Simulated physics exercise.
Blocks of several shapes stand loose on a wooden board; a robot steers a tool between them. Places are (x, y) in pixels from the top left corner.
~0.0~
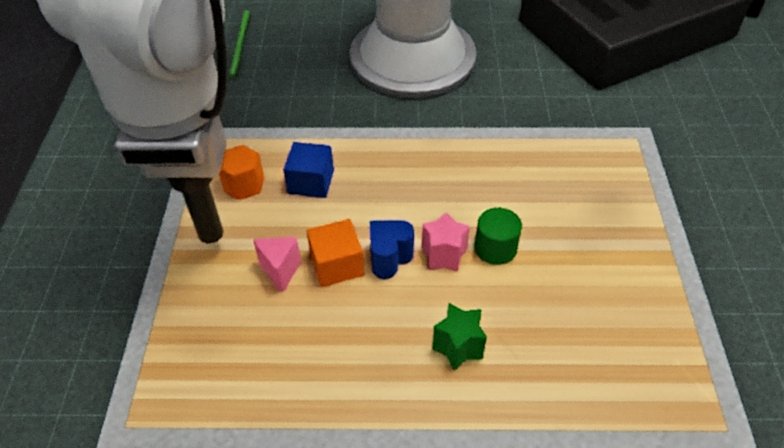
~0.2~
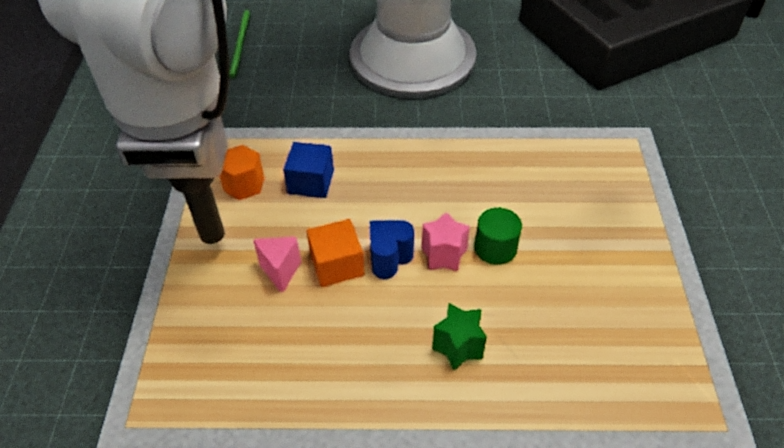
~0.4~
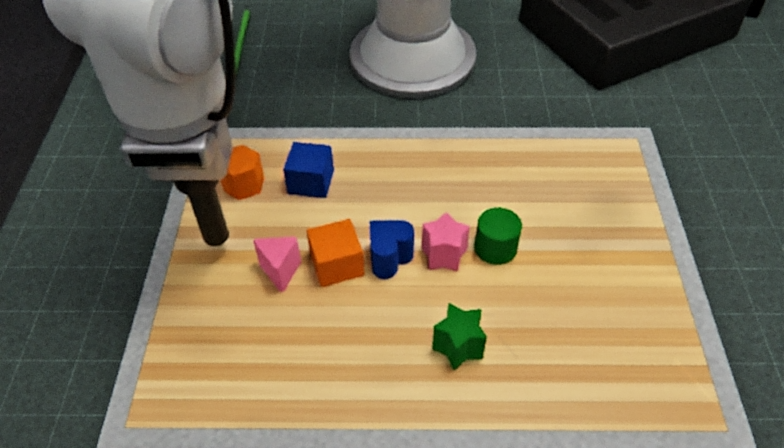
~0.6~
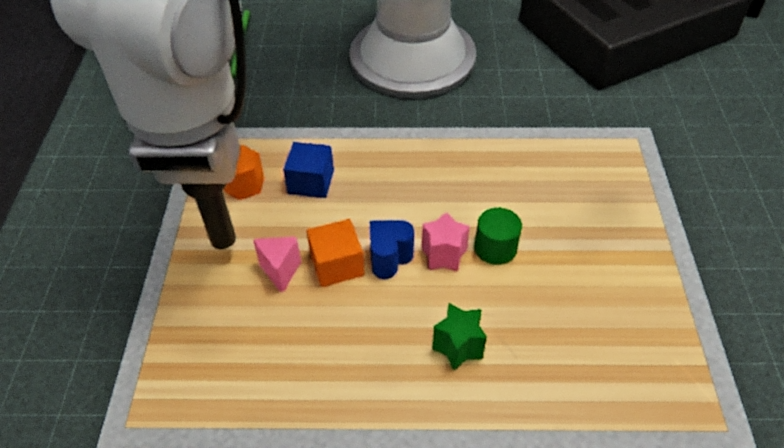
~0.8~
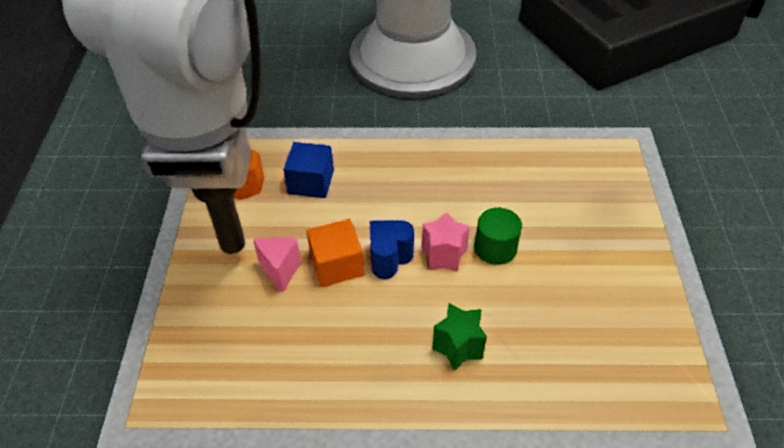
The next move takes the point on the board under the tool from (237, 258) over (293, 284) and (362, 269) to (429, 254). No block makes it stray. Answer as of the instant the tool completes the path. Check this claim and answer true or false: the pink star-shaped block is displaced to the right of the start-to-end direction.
That is false.
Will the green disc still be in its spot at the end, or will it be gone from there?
Once the tool is done, the green disc is in a new spot.
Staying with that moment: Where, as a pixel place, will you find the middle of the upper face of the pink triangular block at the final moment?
At pixel (317, 228).
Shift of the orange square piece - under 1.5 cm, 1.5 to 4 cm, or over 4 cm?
My answer is that it shifts over 4 cm.
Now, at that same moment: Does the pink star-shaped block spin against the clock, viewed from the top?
No, that is not how it ends up.
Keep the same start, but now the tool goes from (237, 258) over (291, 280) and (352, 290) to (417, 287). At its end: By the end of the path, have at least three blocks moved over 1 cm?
That would be a yes.
What follows on the original path. One third of the way, tool (292, 270); pink triangular block (304, 240), turned 25° anticlockwise; orange square piece (341, 235), turned 15° clockwise.
Two thirds of the way, tool (362, 255); pink triangular block (317, 228), turned 50° anticlockwise; orange square piece (386, 218); blue heart block (428, 211), turned 20° anticlockwise; pink star-shaped block (465, 220), turned 55° clockwise; green disc (506, 223).
At the end, tool (430, 240); pink triangular block (317, 228), turned 50° anticlockwise; orange square piece (420, 202), turned 75° anticlockwise; blue heart block (448, 173), turned 35° anticlockwise; pink star-shaped block (478, 201), turned 110° clockwise; green disc (515, 223).
